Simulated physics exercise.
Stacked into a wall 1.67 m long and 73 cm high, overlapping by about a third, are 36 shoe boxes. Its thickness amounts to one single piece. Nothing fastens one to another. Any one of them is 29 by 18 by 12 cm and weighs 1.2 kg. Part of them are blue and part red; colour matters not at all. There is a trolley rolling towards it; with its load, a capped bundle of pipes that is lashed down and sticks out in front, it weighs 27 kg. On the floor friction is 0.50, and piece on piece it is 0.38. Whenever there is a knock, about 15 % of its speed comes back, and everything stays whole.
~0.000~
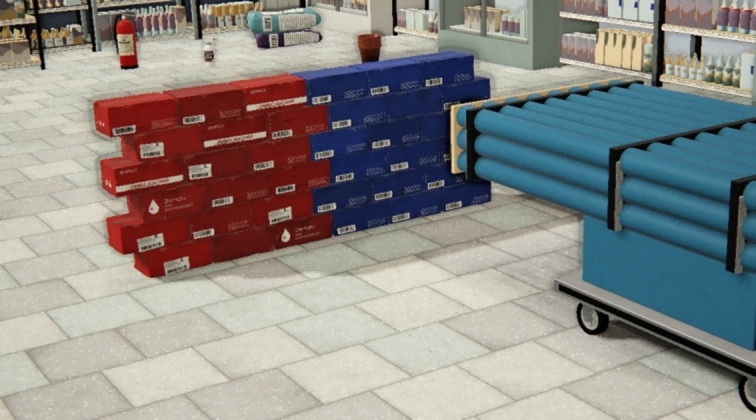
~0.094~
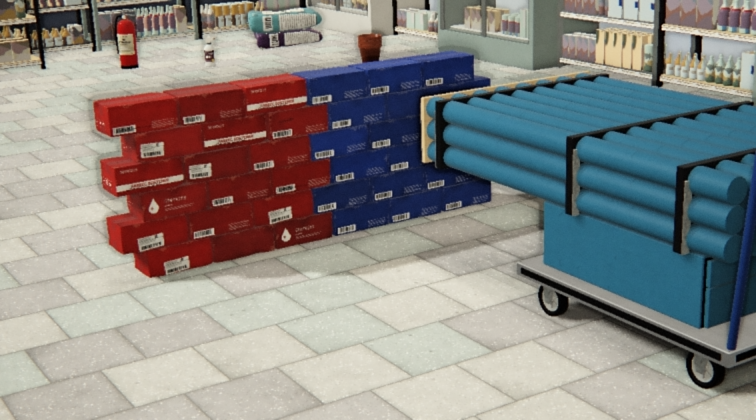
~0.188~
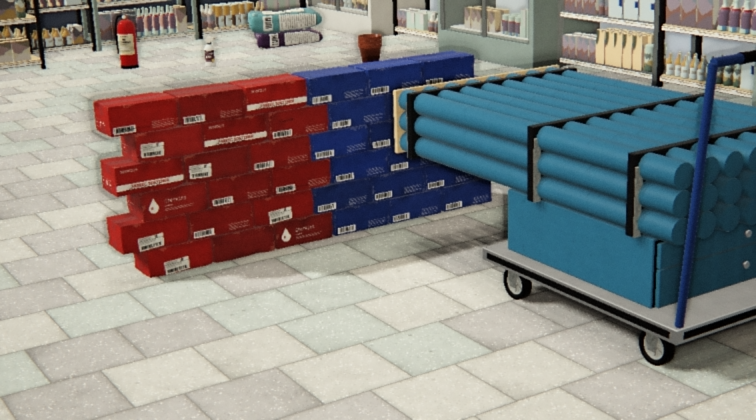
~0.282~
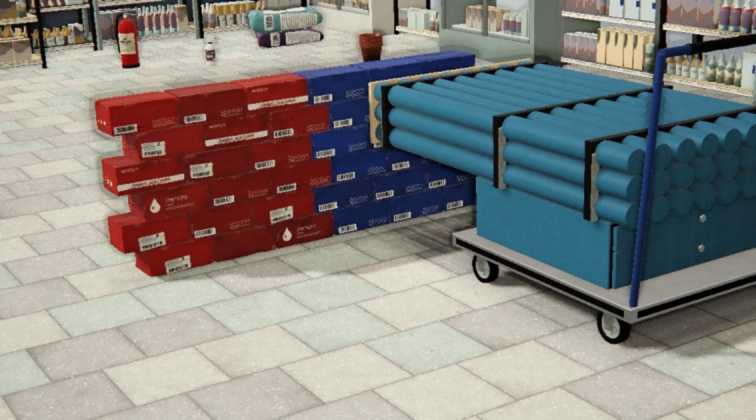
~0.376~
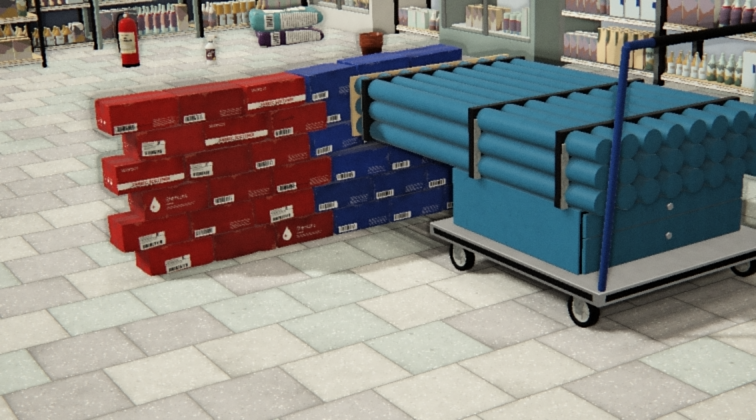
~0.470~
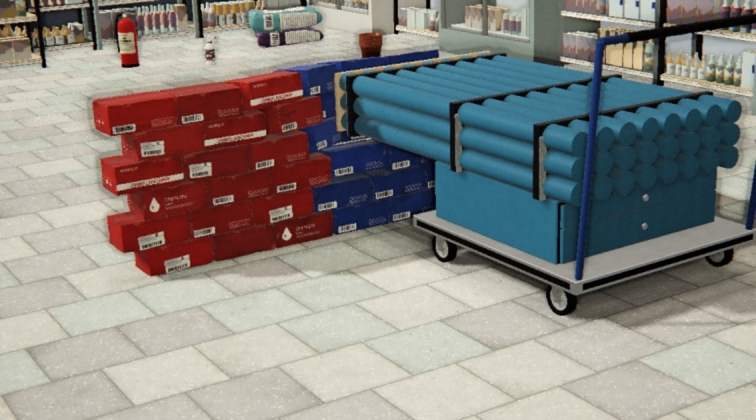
At the start, a trolley loaded with strapped blue pipes stands to the right of a stacked wall of red and blue boxes. It rolls leftward, its jutting load closing the gap, then presses into the blue end, shoving several blue boxes out of line while the red ones barely shift.
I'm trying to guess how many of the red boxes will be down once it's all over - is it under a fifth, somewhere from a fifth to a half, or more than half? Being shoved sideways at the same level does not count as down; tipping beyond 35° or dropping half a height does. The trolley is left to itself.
I'd say under a fifth of them.
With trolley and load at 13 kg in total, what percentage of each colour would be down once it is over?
Share down - blue: 70; red: 10 (per cent).
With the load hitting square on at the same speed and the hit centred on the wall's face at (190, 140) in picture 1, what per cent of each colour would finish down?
Blue 0 %, red 70 %.
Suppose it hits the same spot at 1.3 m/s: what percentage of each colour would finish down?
Down at the end: Blue 70 per cent, red 10 per cent.
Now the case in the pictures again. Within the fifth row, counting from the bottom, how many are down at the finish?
4 of them.
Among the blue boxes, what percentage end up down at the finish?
For blue, it's 70%.
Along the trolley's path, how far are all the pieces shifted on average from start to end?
Roughly 35 cm.
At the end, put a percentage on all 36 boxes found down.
I'd put it at roughly 40 per cent of them.
By 0.58 s, load 38 cm past the wall's line, still rolling; none of the 18 red boxes down (7 of 36 in all colours); top red box moved 14 mm; top blue box tilted 22°, 42 mm lower.
By 0.80 s, load 67 cm past the wall's line, still rolling; 1 of the 18 red boxes down (11 of 36 in all colours); top red box moved 14 mm; top blue box tilted 44°, 35 cm lower.
By 1.04 s, load 88 cm past the wall's line, still rolling; 2 of the 18 red boxes down (13 of 36 in all colours); top red box moved 14 mm; top blue box tilted 9°, 46 cm lower.
By 1.52 s, load 1.03 m past the wall's line, still rolling; 2 of the 18 red boxes down (15 of 36 in all colours); top red box moved 14 mm; top blue box tilted 71°, 50 cm lower.
When it is over (2.7 s), load 91 cm past the wall's line, stopped; 2 of the 18 red boxes down (15 of 36 in all colours); top red box moved 14 mm; top blue box on its side. That is 11 per cent. In pixels of the last frame, middles, top red box near (202, 103), top blue box near (180, 173).
